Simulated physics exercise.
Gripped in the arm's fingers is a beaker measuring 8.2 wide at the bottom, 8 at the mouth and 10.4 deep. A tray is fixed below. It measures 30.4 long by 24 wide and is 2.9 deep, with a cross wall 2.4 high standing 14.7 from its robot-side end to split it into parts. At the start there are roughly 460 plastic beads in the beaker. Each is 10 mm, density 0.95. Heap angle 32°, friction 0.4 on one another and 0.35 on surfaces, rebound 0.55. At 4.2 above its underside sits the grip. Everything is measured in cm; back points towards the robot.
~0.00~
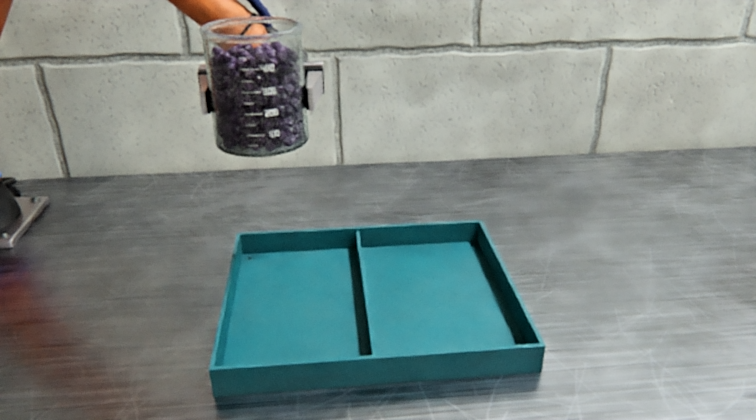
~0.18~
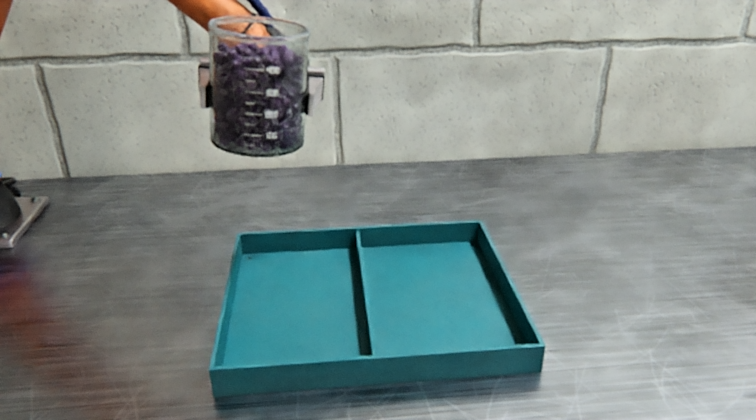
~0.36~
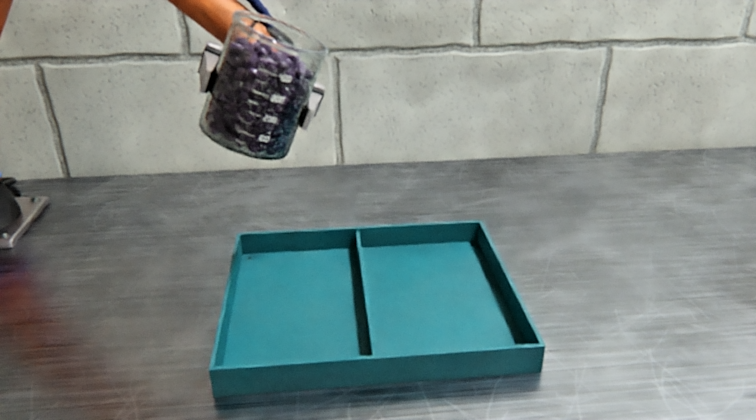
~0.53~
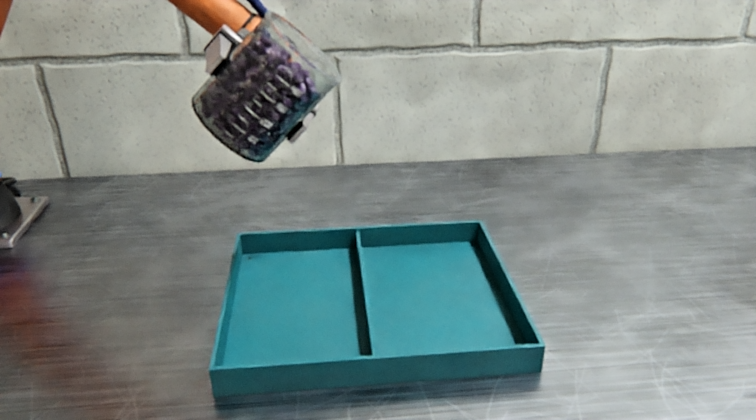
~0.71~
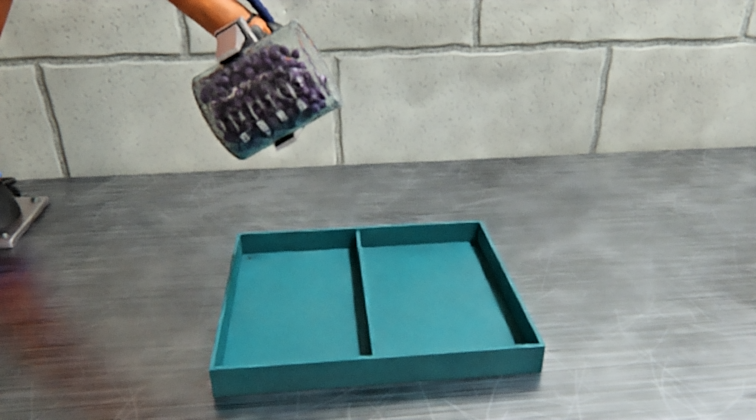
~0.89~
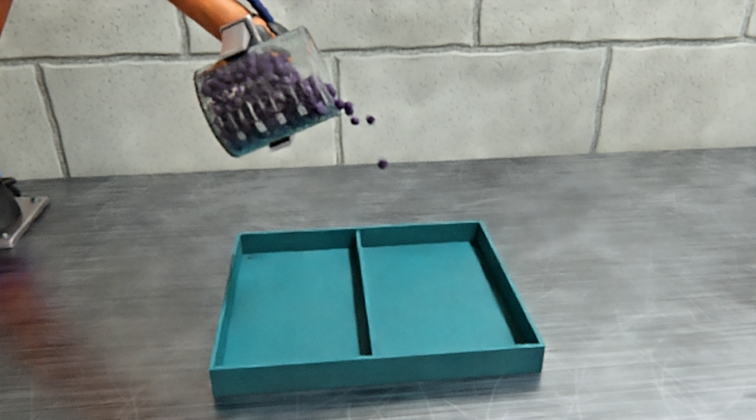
An orange robotic arm reaches in from the upper left above a brushed grey metal table, seen from slightly above against a pale block wall. It grips a clear beaker of dark purple beads over a teal tray split into two parts by a cross wall. The arm tilts the beaker steeply to the right, and a few beads leave its rim while the camera stays still.
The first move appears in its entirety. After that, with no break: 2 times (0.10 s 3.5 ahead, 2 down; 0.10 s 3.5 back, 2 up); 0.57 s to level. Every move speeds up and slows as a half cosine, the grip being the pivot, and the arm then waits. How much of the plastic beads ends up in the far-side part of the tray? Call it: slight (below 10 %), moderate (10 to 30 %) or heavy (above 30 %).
Moderate.
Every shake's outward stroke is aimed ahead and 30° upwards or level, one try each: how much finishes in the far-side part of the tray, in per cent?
I'd say close to 55 percent for the first and close to 40 percent for the second.
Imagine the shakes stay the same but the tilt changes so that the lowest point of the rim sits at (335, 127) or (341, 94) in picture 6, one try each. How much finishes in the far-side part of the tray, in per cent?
Roughly 45 per cent, then roughly 10 per cent.
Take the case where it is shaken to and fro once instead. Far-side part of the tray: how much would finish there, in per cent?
Then roughly 10 percent.
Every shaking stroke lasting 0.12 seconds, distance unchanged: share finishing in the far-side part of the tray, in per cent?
I'd expect some 20 per cent.
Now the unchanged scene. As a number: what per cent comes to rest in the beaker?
75 %.
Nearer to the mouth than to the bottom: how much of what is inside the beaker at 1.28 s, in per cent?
Share in the mouth half: About 50 %.
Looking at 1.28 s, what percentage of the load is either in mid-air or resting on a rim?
Reading at that time: Some 6 per cent.
After 1.28 s, tilted 69° forward, highest piece 27 above the table; 384 in the beaker, 46 in the far-side part, 2 in the robot-side part, 30 in flight or on a rim.
After 1.67 s, tilted 18° forward, highest piece 29 above the table; 351 in the beaker, 89 in the far-side part, 12 in the robot-side part, 10 on the table or floor.
After 2.06 s, level, highest piece 29 above the table; 351 in the beaker, 89 in the far-side part, 11 in the robot-side part, 11 on the table or floor.
After 3.11 s, level, highest piece 29 above the table; 351 in the beaker, 89 in the far-side part, 11 in the robot-side part, 11 on the table or floor.
In the end, 351 in the beaker, 89 in the far-side part, 11 in the robot-side part, 11 on the table or floor. That is 19 % in the far-side part of the tray.
